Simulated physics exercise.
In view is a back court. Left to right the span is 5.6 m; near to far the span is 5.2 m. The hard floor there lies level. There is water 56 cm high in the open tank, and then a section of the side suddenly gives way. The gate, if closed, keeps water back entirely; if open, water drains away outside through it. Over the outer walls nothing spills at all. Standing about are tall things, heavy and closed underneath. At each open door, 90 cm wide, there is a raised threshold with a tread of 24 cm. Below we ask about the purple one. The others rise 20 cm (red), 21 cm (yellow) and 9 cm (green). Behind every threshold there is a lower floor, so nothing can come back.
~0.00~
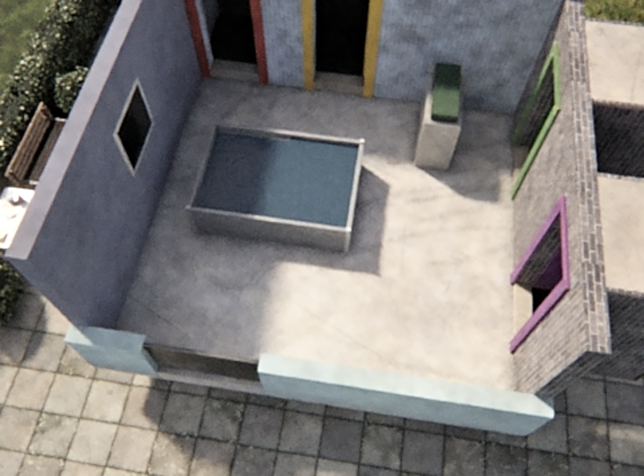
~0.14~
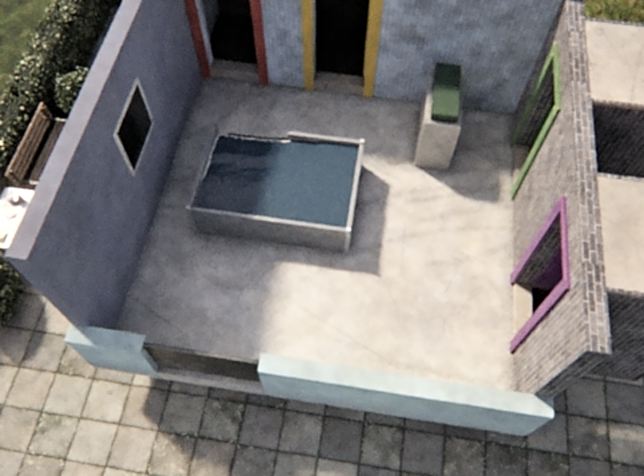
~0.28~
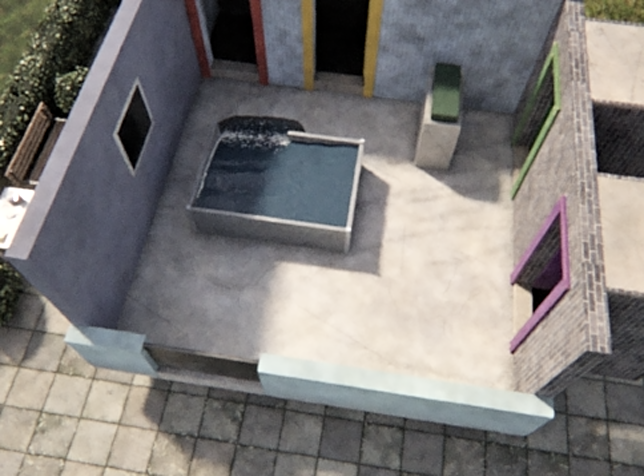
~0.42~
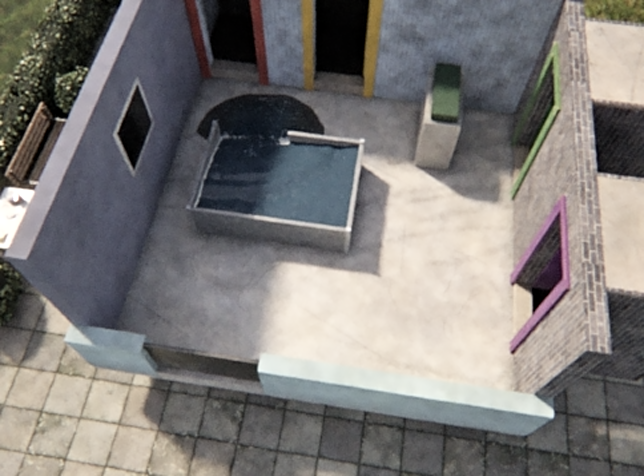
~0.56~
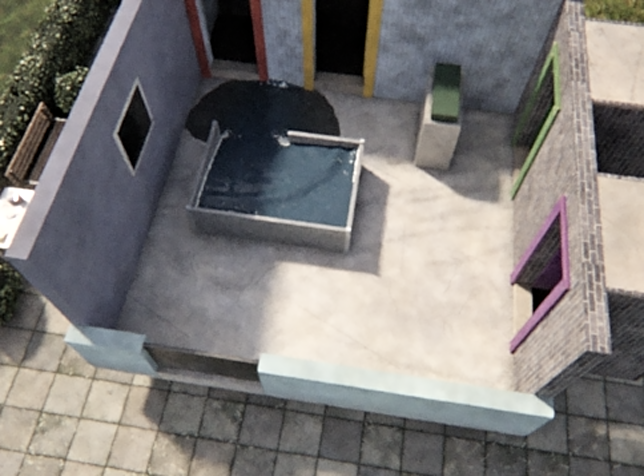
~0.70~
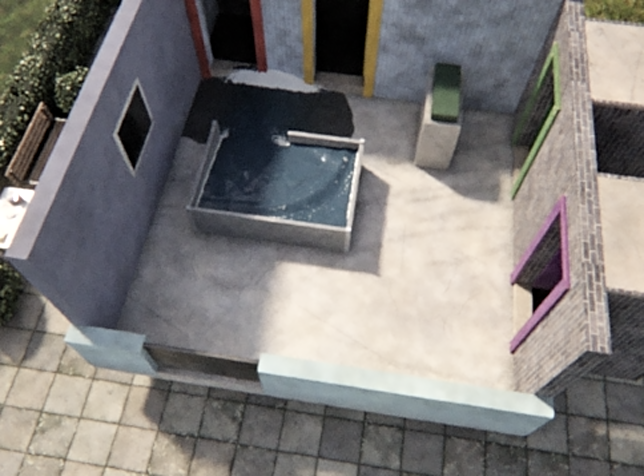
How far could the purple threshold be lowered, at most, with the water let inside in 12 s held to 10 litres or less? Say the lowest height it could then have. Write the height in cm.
It could then stand at about 8.5 cm.
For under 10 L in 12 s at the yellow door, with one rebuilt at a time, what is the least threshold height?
Yellow door, minimum about 15 cm.
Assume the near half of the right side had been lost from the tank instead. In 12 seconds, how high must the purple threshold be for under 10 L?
With that break, close to 17 cm.
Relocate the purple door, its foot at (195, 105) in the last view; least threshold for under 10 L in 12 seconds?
It needs roughly 28 cm.
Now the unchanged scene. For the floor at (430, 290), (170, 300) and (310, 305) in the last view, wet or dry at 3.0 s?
In the order asked: Untouched, untouched, untouched.
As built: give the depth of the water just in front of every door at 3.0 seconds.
Depths in cm: Red 28, yellow 15, green 1, purple 0.
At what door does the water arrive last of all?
Purple.
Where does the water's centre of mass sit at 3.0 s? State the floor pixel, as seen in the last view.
I'd put it close to (281, 157).
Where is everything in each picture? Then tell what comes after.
The open tank at (279, 177) is whole and still, 56 cm deep; the purple door at (535, 284) is dry, in the first frame.
The front is at a hidden place, 0.3 m from the gap on the far side; 0.3 m2 of floor is wet, 56 cm left at the back, in the second frame.
Water pours out on the far side and has run 0.7 m, to (248, 119); about 10 cm deep outside, 56 cm at the back, in the third frame.
The gap is on the far side, the front 1.3 m out at (274, 98); the back of the open tank holds 56 cm, in the fourth frame.
The gap is on the far side, the front 1.6 m out at (238, 81); the back of the open tank holds 52 cm, in the fifth frame.
The gap is on the far side, the front 1.7 m out at (242, 68); the back of the open tank holds 47 cm; 4.0 m in a straight line remain to the purple door at (535, 284), in the sixth frame.
After 1.4 s water covers 15 % of the floor, deepest (42 cm) near (201, 81); it has not reached the purple door.
After 3.0 s water covers 40 % of the floor, deepest (28 cm) near (201, 81); it has not reached the purple door.
After 12.0 s water covers 95 % of the floor, deepest (12 cm) near (367, 187); 8 cm at the purple door, 1 litre in over its 11 cm threshold.
At the purple door as built, the water arrived by 4.6 s and peaked near 12 cm at 8.4 s.
With a threshold of 7 cm, 25 litres would have come in within the 12 s; with 9.5 cm, 5 litres. So under 10 litres takes about 8.5 cm.
